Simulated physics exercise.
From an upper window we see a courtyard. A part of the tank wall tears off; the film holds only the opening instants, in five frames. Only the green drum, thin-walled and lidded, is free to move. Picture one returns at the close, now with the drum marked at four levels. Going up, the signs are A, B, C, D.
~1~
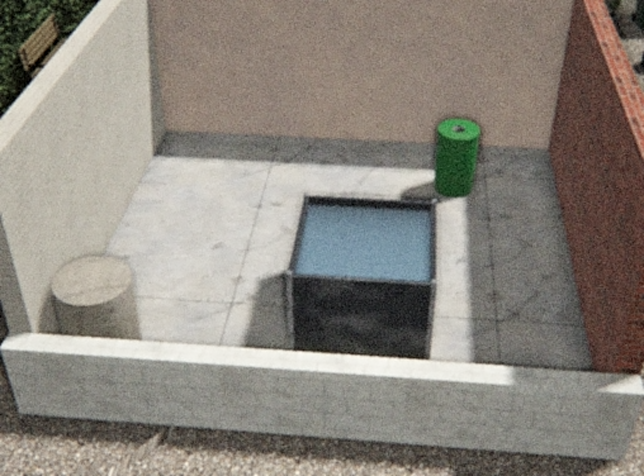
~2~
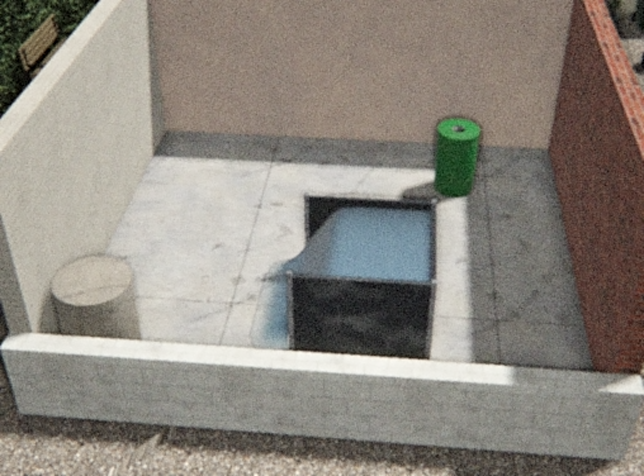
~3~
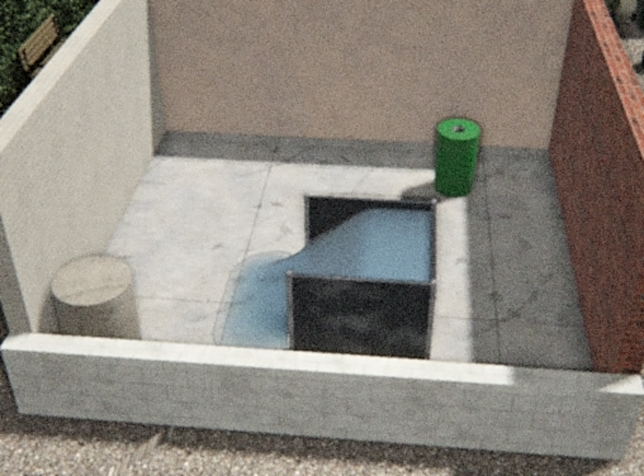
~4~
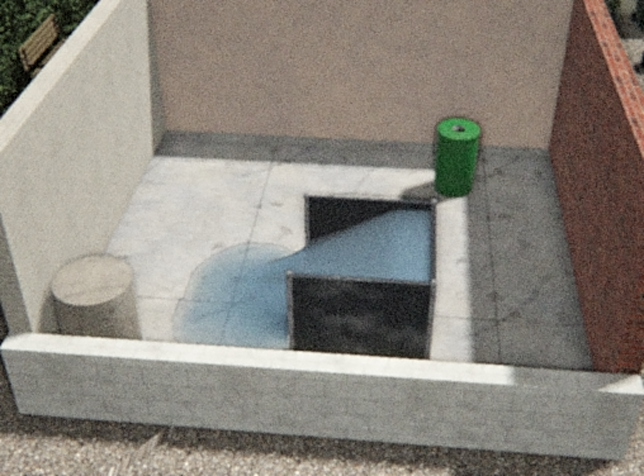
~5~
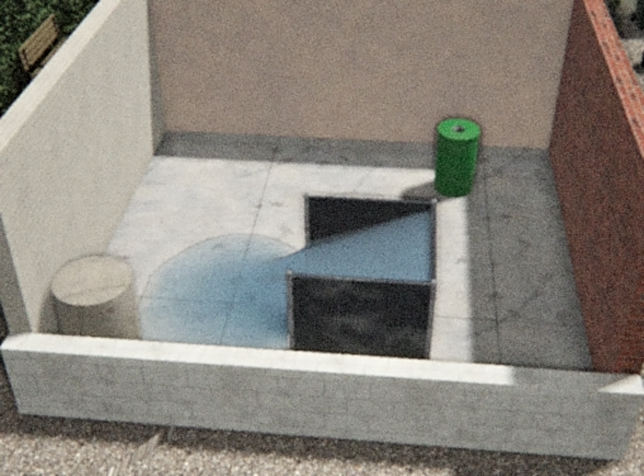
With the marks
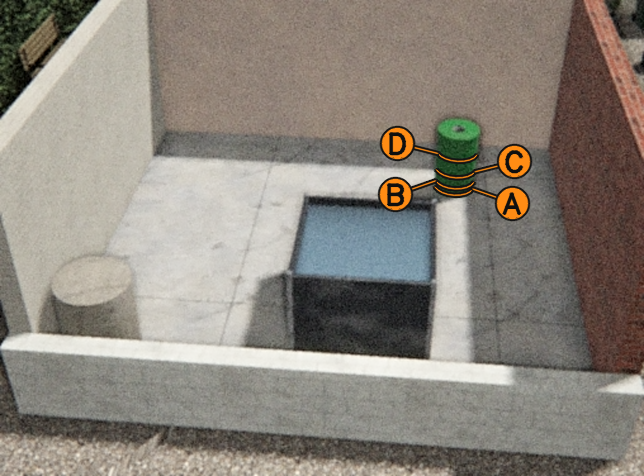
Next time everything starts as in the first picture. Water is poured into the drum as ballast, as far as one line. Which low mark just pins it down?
The limit is B.
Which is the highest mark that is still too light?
It is A.
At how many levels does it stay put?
Three of the four.
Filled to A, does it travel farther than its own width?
Yes.
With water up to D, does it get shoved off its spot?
No, not at all.
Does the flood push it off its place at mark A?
Yes, that goes wrong.
In orange, A at (454, 195); B at (454, 188); C at (455, 177); D at (457, 161); from the bottom up A, B, C, D.
With A, it is pushed about twice its own width away.
With B, it does not move.
With C, it does not move.
With D, it does not move.
